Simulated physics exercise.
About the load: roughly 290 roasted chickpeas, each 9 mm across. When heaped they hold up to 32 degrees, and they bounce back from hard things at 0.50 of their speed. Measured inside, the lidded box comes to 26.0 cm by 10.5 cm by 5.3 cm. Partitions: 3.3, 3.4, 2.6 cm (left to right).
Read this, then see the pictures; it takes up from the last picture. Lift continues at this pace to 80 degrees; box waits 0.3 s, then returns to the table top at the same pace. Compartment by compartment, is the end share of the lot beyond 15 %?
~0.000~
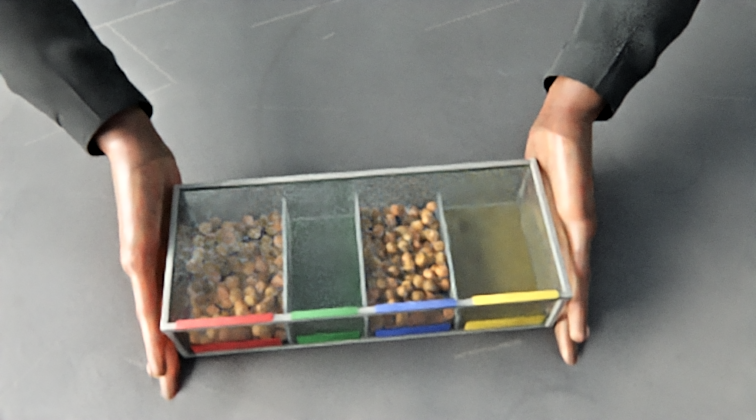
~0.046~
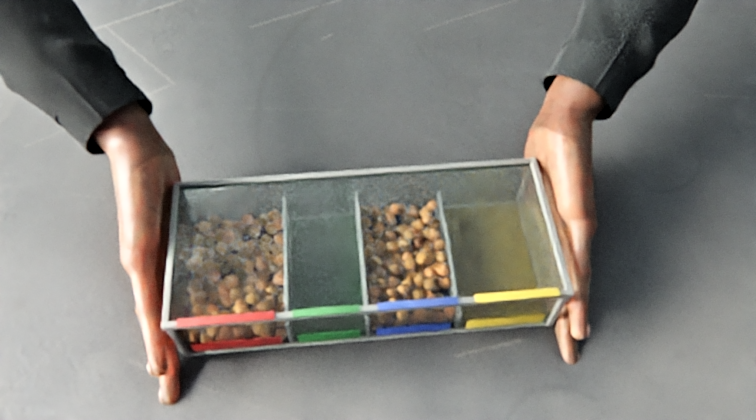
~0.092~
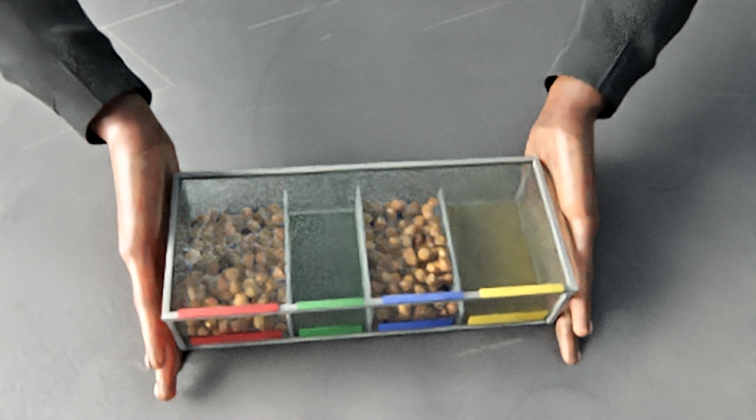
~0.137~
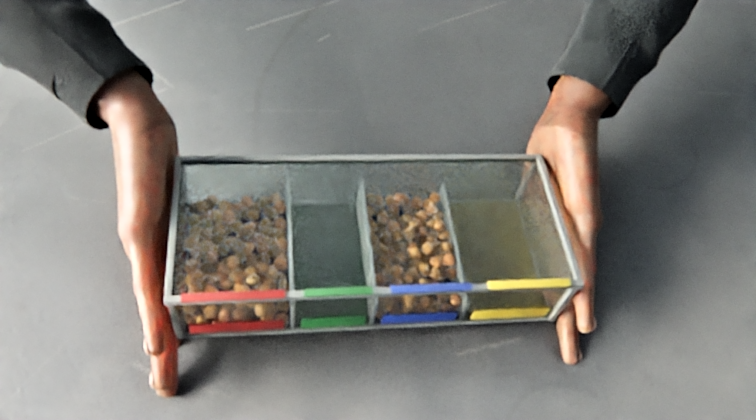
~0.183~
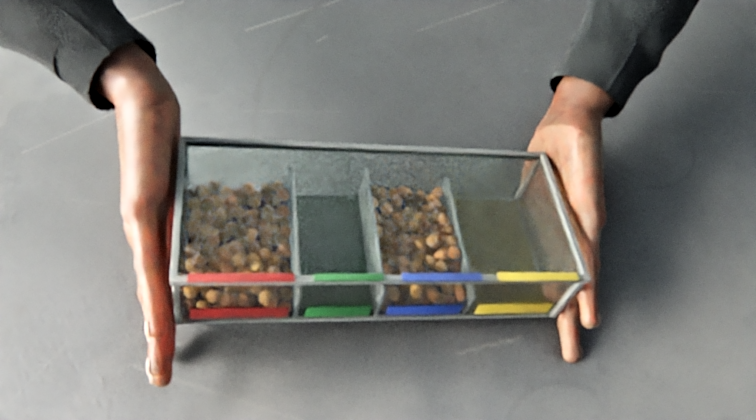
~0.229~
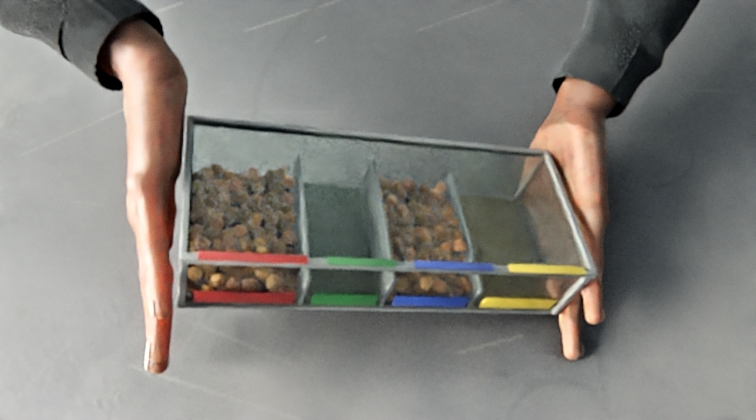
Red: Beyond; blue: Beyond; green: Not beyond; yellow: Beyond.
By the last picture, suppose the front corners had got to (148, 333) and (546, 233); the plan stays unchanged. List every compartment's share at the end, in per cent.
Red = 60 %; blue = 35 %; green = 0 %; yellow = 0 %.
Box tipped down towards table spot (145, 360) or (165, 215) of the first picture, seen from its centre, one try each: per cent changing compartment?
I'd put it at roughly 15 per cent for the first tilt and roughly 20 per cent for the second.
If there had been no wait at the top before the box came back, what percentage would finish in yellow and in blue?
Then yellow keeps 30% and blue keeps 30%.
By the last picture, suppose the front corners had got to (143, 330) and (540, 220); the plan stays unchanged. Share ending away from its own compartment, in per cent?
I'd say close to 20 in a hundred.
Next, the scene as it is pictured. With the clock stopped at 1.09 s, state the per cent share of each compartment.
It splits as red 40, blue 35, green 5 and yellow 20 percent.
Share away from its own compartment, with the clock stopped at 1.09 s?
Roughly 30 percent.
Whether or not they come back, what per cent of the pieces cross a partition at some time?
I'd put it at some 40 percent of the pieces.
After 1.09 s, tilt 80 degrees; red 40 %, blue 35 %, green 5 %, yellow 20 %.
After 1.66 s, tilt 42 degrees; red 35 %, blue 30 %, green 5 %, yellow 35 %.
Then, at 2.29 s, tilt 0 degrees; red 35 %, blue 30 %, green 5 %, yellow 35 %.
At rest (2.7 s), red 35 %, blue 30 %, green 5 %, yellow 35 %.
